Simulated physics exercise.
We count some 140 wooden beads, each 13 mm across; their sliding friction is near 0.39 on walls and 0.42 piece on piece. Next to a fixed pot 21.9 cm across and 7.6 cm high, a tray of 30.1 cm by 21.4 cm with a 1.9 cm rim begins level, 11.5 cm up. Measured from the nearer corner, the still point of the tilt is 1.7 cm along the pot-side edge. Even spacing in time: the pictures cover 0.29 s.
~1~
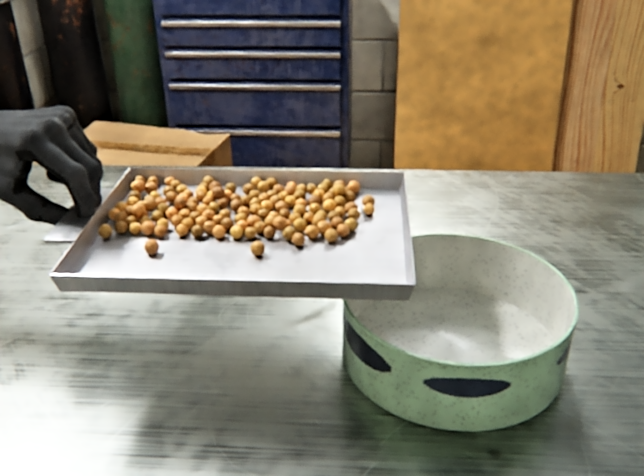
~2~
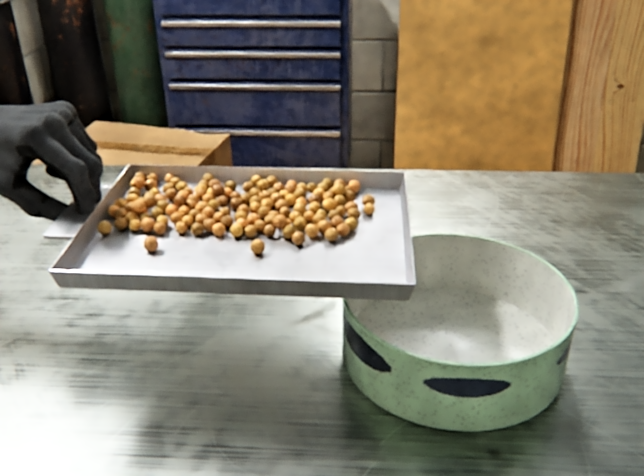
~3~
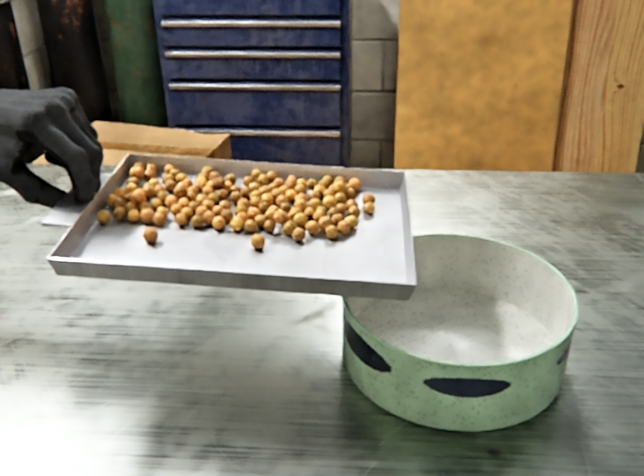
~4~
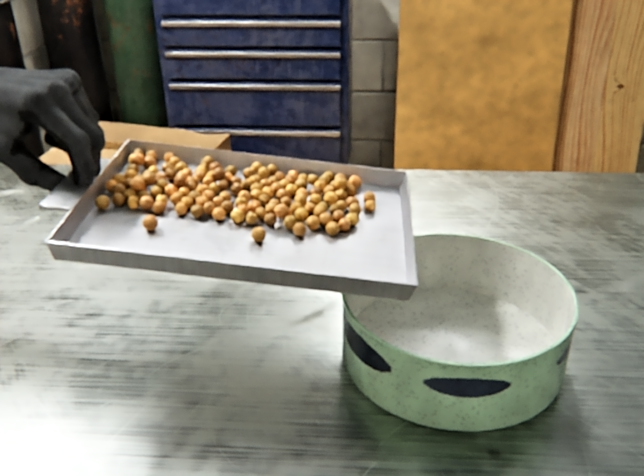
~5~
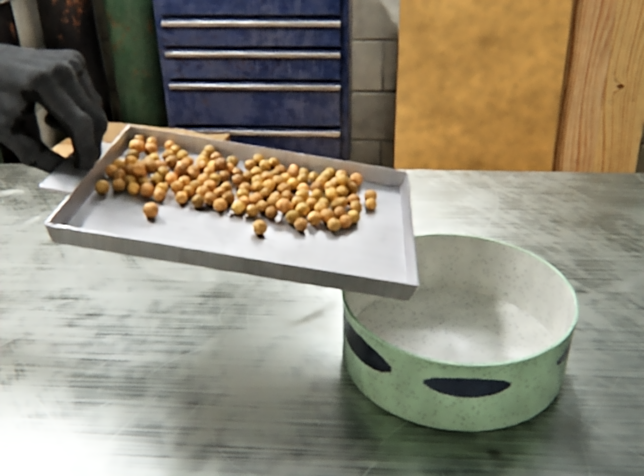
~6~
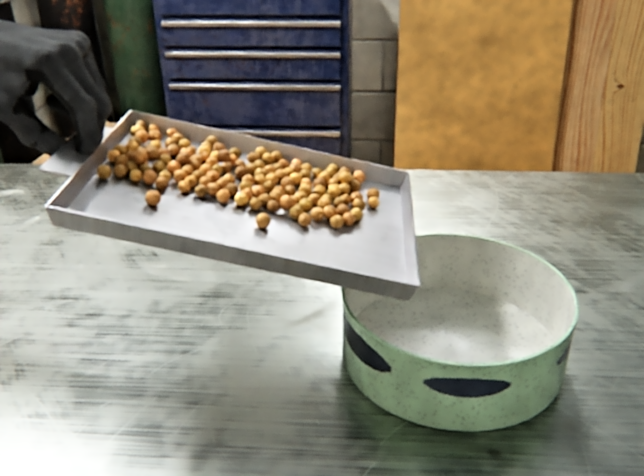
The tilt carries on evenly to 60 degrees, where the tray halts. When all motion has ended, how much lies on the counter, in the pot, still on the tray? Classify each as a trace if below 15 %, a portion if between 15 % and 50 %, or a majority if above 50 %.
Counter: A trace. Pot: A trace. Tray: A majority.
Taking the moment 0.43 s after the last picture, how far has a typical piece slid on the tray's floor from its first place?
By then it sits near 11 cm from where it began.
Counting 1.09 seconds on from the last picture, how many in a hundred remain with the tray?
Value: About 95%.
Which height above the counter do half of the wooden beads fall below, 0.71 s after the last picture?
Height: Around 16 cm.
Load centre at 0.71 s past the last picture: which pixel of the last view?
Load centre, approx.: (379, 189) px.
Then, 0.43 s after the last picture, tilt 36 degrees; the tray holds 100 %, the pot 0 %.
Then, 0.71 s after the last picture, tilt 51 degrees; the tray holds 100 %, the pot 0 %.
Then, 1.09 s after the last picture, tilt 60 degrees; the tray holds 95 %, the pot 5 %.
In the end, counter 0 %, pot 5 %, tray 95 %.
